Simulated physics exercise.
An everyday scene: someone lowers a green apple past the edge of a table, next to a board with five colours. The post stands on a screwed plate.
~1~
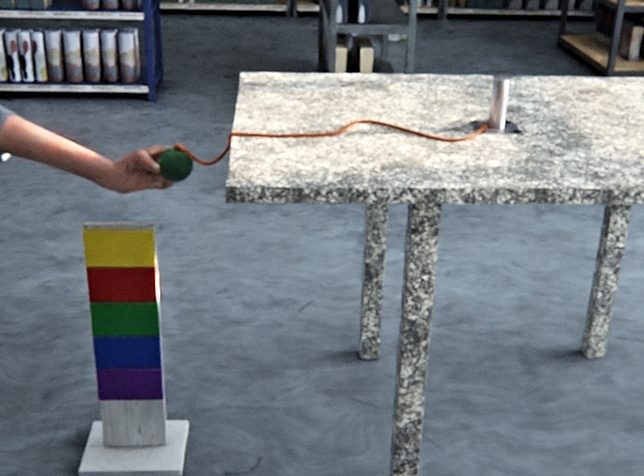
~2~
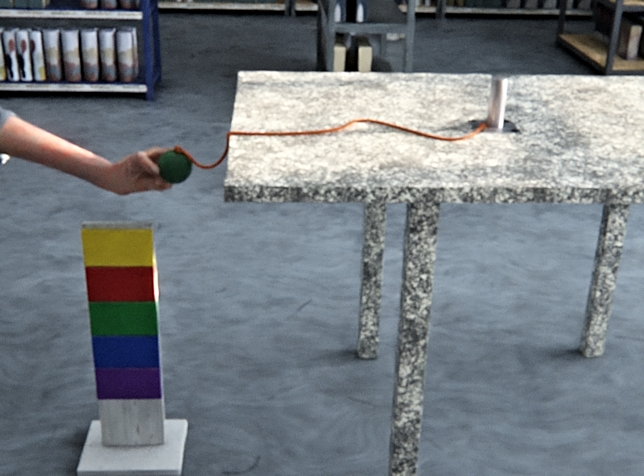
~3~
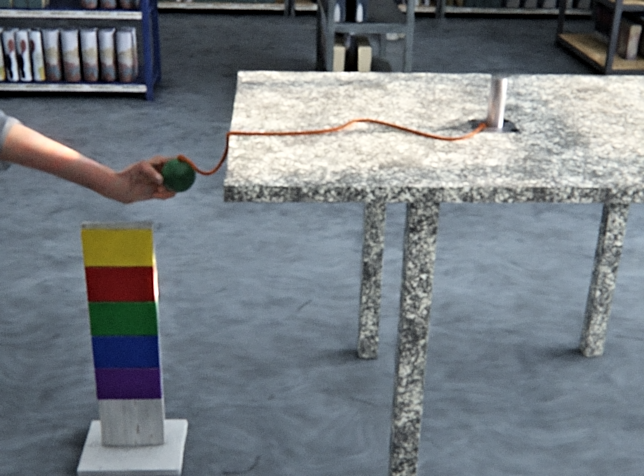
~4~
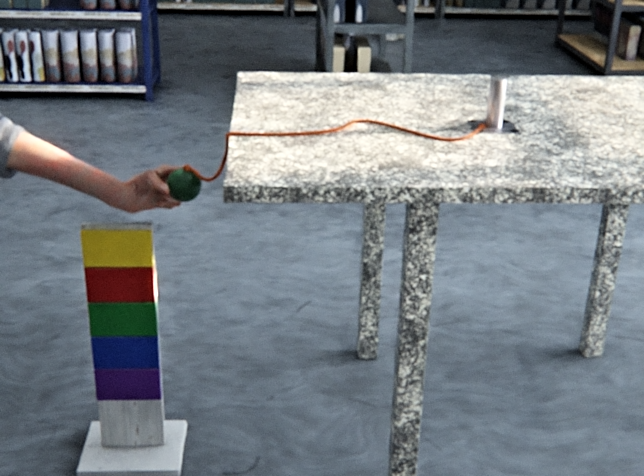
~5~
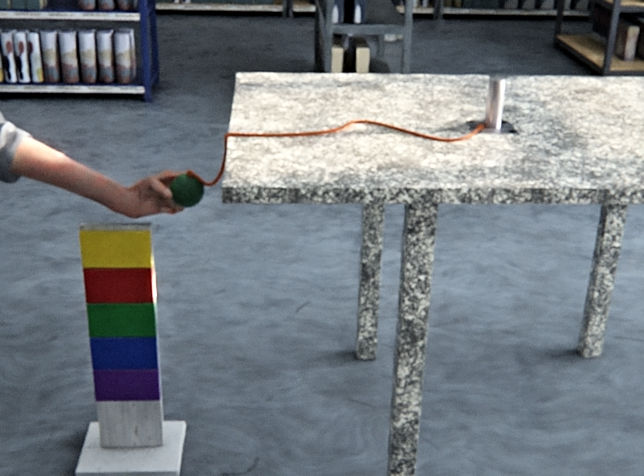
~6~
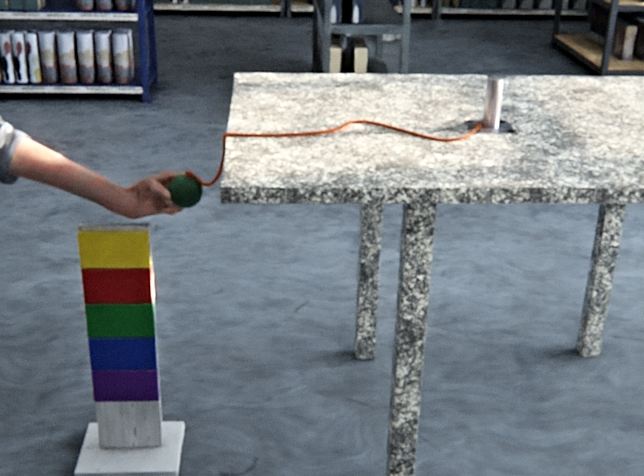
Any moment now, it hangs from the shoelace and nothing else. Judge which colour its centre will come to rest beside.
Its centre comes to rest beside red.
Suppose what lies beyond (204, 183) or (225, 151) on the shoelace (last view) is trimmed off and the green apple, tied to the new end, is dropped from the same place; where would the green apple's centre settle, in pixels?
First try: Near (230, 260). Second try: Near (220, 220).
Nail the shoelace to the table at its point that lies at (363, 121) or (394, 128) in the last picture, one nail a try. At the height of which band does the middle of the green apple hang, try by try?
In order: Yellow; yellow.
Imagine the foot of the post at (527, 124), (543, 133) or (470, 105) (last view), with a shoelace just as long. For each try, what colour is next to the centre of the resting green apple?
Try one - yellow; try two - yellow; try three - red.
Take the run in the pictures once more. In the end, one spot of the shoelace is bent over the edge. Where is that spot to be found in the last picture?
At (293, 135).
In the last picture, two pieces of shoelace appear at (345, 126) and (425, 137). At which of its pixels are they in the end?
First near (292, 128), second near (393, 127).
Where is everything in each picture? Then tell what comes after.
The first frame shows green apple (176, 165); yellow (119, 250); red (122, 286); green (125, 320); blue (127, 354); purple (130, 385).
The second frame shows green apple (175, 167); shoelace through (471, 135) (413, 132) (355, 121) (297, 134) (229, 143).
The third frame shows green apple (179, 176).
The fourth frame shows green apple (184, 185); shoelace through (470, 136) (412, 132) (354, 122) (296, 134) (229, 143).
The fifth frame shows green apple (187, 191).
The sixth frame shows green apple (186, 191); shoelace through (467, 136) (409, 132) (351, 122) (293, 135) (226, 144).
Early on, apple near (203, 274); level with red.
Midway, apple near (263, 272); level with red.
Near the end, apple near (222, 282); level with red.
Finally, apple near (224, 282); level with red. The red one.
